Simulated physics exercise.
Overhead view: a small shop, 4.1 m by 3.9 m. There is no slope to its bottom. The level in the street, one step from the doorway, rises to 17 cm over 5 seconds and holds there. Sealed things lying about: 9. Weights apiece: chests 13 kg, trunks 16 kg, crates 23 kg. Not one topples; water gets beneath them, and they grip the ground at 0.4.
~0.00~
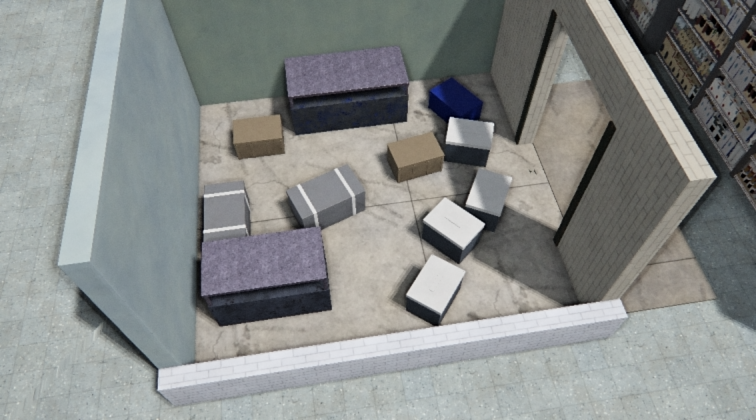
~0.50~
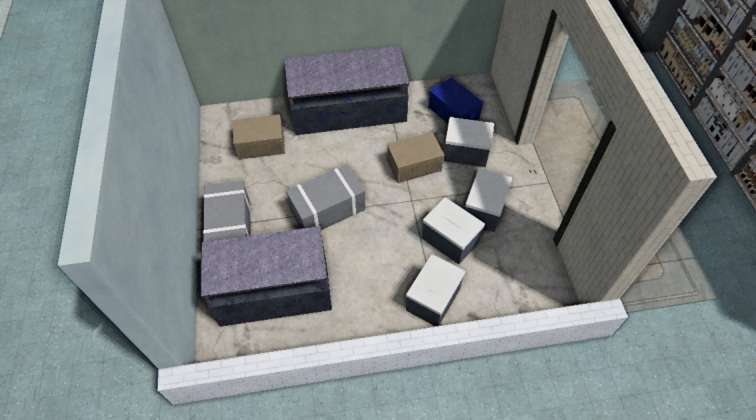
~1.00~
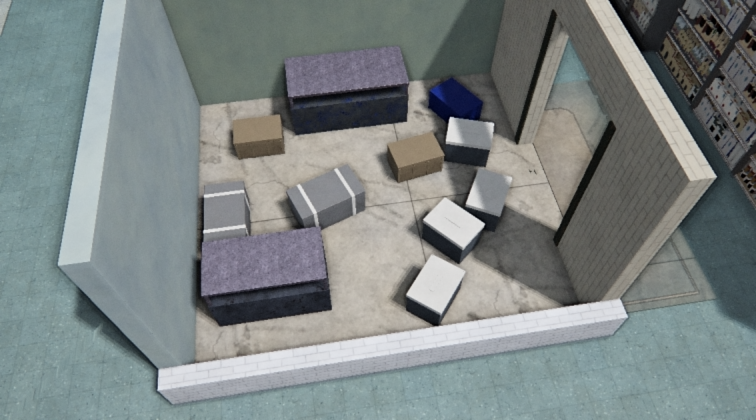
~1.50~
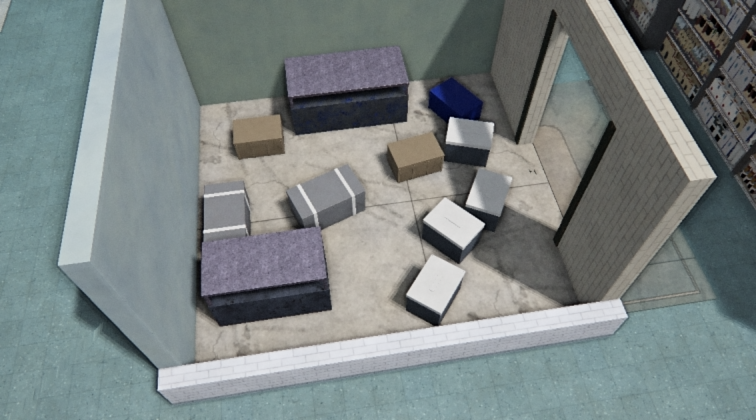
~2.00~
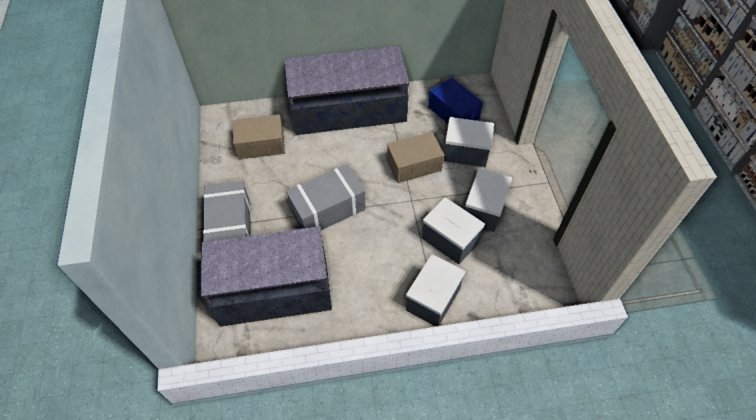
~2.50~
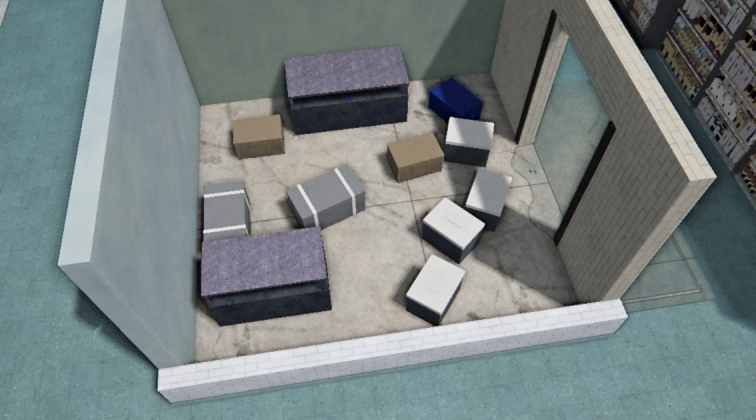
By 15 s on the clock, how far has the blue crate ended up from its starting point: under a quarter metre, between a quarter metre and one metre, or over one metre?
It will stay close to its spot.
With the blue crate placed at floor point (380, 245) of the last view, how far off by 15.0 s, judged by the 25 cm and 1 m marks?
Looks like it is pushed slightly.
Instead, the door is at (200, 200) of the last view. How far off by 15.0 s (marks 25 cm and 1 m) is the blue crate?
So the blue crate is slightly displaced by then.
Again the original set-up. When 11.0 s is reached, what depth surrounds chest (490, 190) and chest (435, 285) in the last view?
Depth approx. 13 cm / 11 cm.
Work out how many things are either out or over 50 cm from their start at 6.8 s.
I count 3 of them.
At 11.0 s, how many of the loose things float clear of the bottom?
At that time, 6.
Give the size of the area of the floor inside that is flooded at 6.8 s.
About 9.0 m2.
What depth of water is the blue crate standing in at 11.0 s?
I'd put it at about 6 cm.
After 3.5 s the blue crate is near (456, 96), 0.0 m from its start, aground; 0 afloat.
After 6.8 s the blue crate is near (456, 96), 0.0 m from its start, aground; 0 afloat.
After 11.0 s the blue crate is near (456, 96), 0.0 m from its start, aground; 6 afloat.
After 15.0 s the blue crate is near (458, 95), 0.0 m from its start, aground; 8 afloat.
